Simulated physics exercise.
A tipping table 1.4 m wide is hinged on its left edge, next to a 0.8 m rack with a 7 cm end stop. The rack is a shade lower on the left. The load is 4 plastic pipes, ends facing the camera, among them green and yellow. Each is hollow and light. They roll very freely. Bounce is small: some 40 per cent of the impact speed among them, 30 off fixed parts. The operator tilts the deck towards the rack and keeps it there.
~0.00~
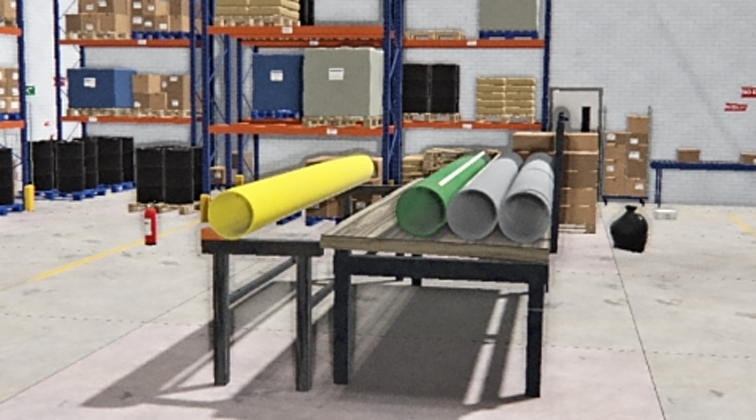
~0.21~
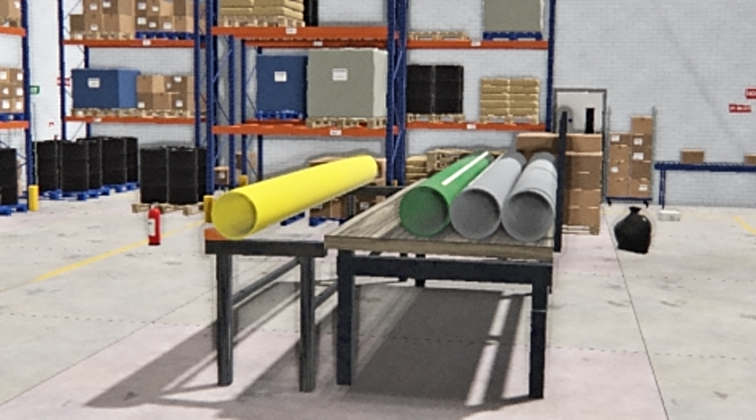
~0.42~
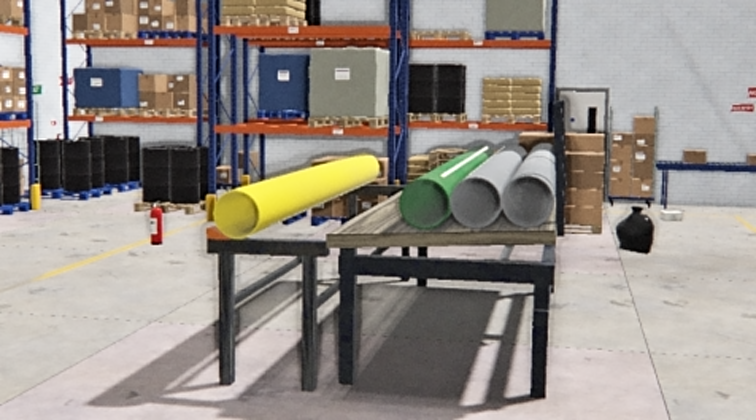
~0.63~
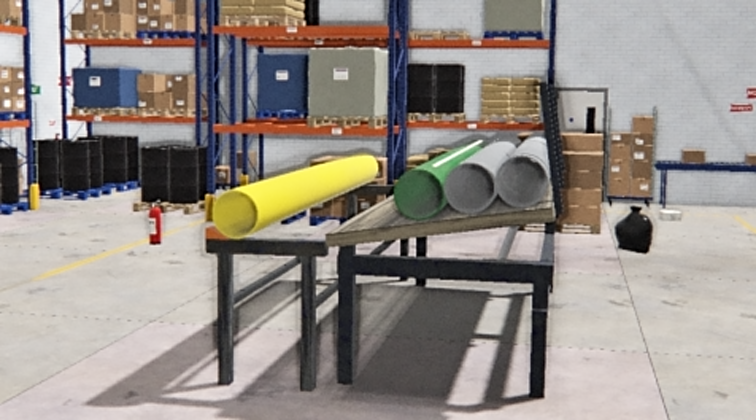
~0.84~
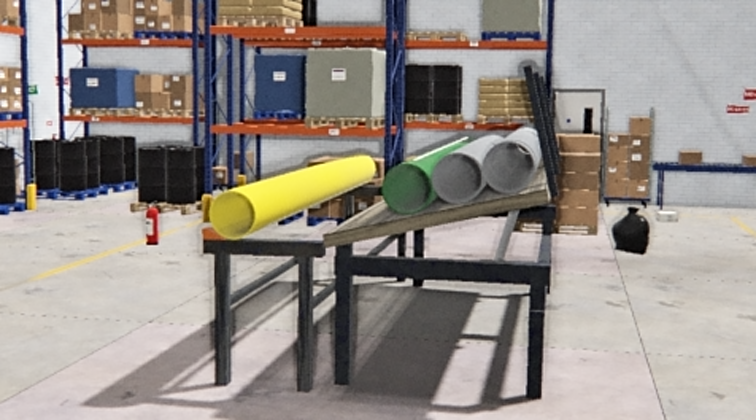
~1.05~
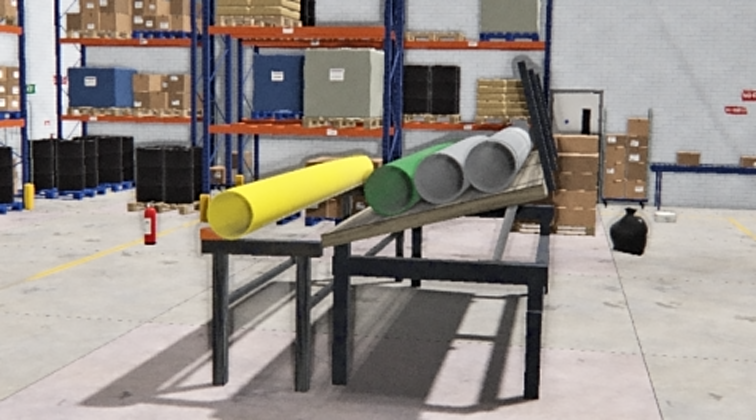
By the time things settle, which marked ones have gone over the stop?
Green is held back, yellow drops off the far end.
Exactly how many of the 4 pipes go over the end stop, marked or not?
The count is 1.
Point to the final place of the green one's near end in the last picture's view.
Around (221, 211).
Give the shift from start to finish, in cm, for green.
Green 130.
After 1.5 s, green is on the deck, 10 cm from the hinge, rolling left; yellow is on the rack, 20 cm from the rack's far end; 0 past the stop so far.
After 2.0 s, green is on the rack, 40 cm from the rack's far end, rolling left; yellow is on the rack, 10 cm from the rack's far end, rolling left; 0 past the stop so far.
After 2.5 s, green is on the rack, 20 cm from the rack's far end, rolling left; yellow is beyond the stop and falling; 1 past the stop so far.
At rest (4.8 s), green is on the rack, 15 cm from the rack's far end; yellow is over the stop, on the ground; 1 past the stop so far.
